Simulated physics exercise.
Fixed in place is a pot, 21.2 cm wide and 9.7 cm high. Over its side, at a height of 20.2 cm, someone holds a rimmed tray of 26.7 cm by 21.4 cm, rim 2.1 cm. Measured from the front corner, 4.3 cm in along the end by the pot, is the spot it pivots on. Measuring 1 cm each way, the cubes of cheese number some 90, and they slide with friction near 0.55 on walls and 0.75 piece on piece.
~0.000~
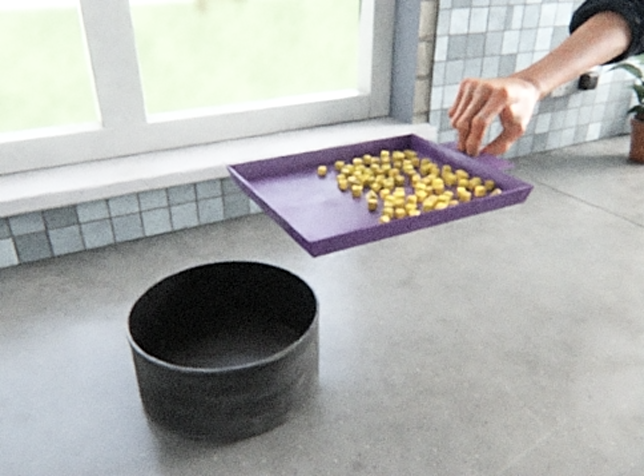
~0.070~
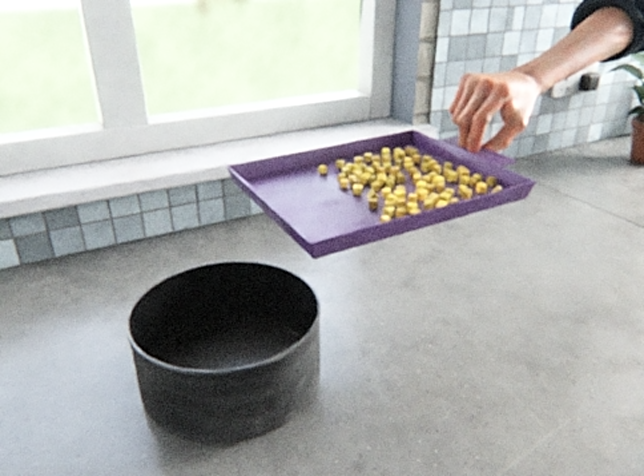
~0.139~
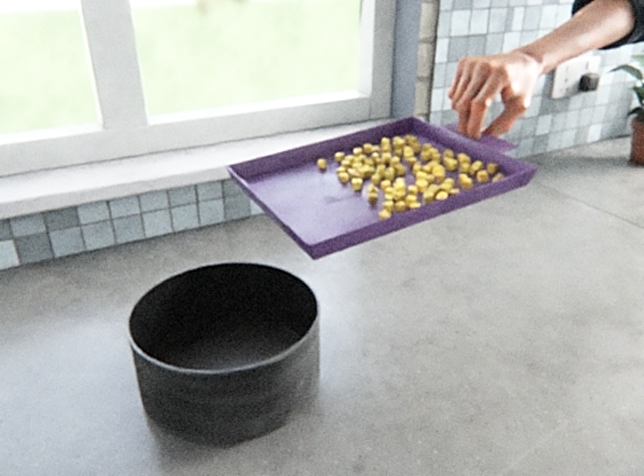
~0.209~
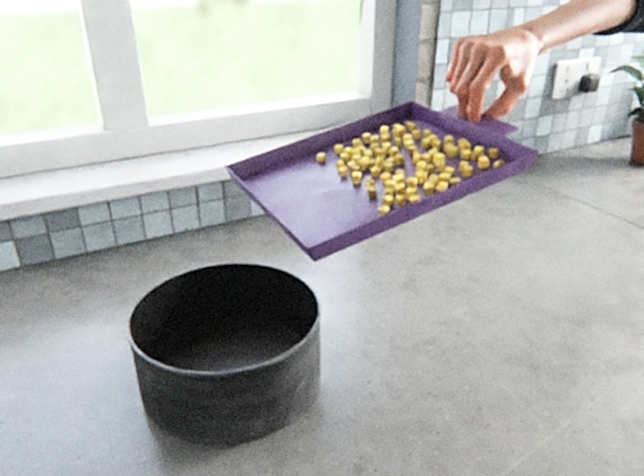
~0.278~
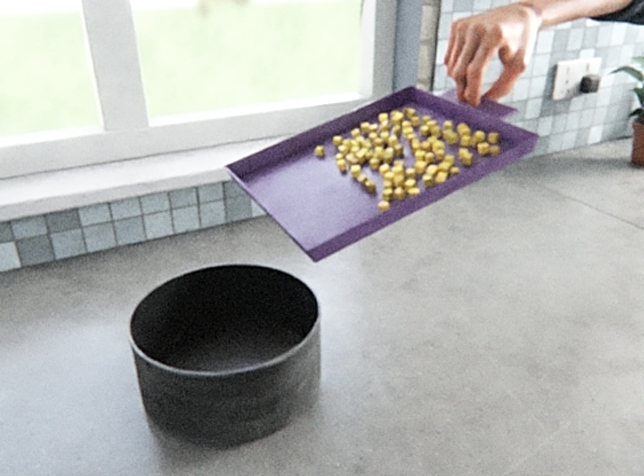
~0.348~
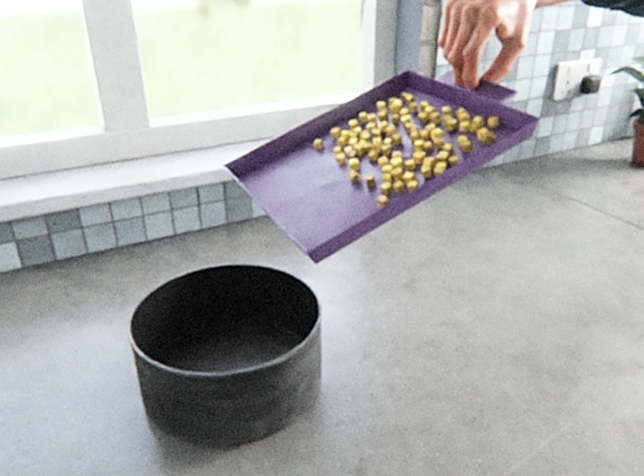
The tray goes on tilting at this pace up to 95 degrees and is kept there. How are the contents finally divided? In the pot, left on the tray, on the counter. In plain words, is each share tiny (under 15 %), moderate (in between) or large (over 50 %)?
Pot: That should get more than half. Tray: That should get only a little. Counter: That should get a moderate amount.
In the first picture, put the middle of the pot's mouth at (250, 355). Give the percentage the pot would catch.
It would come to around 90 percent.
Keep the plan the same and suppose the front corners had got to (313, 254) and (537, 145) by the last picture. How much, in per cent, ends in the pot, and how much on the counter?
Pot 5 % / counter 95 %.
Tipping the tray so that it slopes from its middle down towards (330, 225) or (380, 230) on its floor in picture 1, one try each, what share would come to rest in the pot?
15 and 0 %.
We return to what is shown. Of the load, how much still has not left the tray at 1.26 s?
It works out to near 50 per cent of the load.
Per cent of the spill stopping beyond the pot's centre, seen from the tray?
Share past the middle: Roughly 90 percent.
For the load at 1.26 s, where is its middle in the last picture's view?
Look about (260, 241) in the last view.
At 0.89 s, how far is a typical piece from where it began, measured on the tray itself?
I'd say close to 15 centimetres.
After 0.89 s, tilt 55 degrees; the tray holds 100 %, the pot 0 %.
After 1.26 s, tilt 79 degrees; the tray holds 50 %, the pot 30 %.
After 1.71 s, tilt 95 degrees; the tray holds 30 %, the pot 45 %.
By 3.5 s all is still; pot 70 %, tray 5 %, counter 25 %.
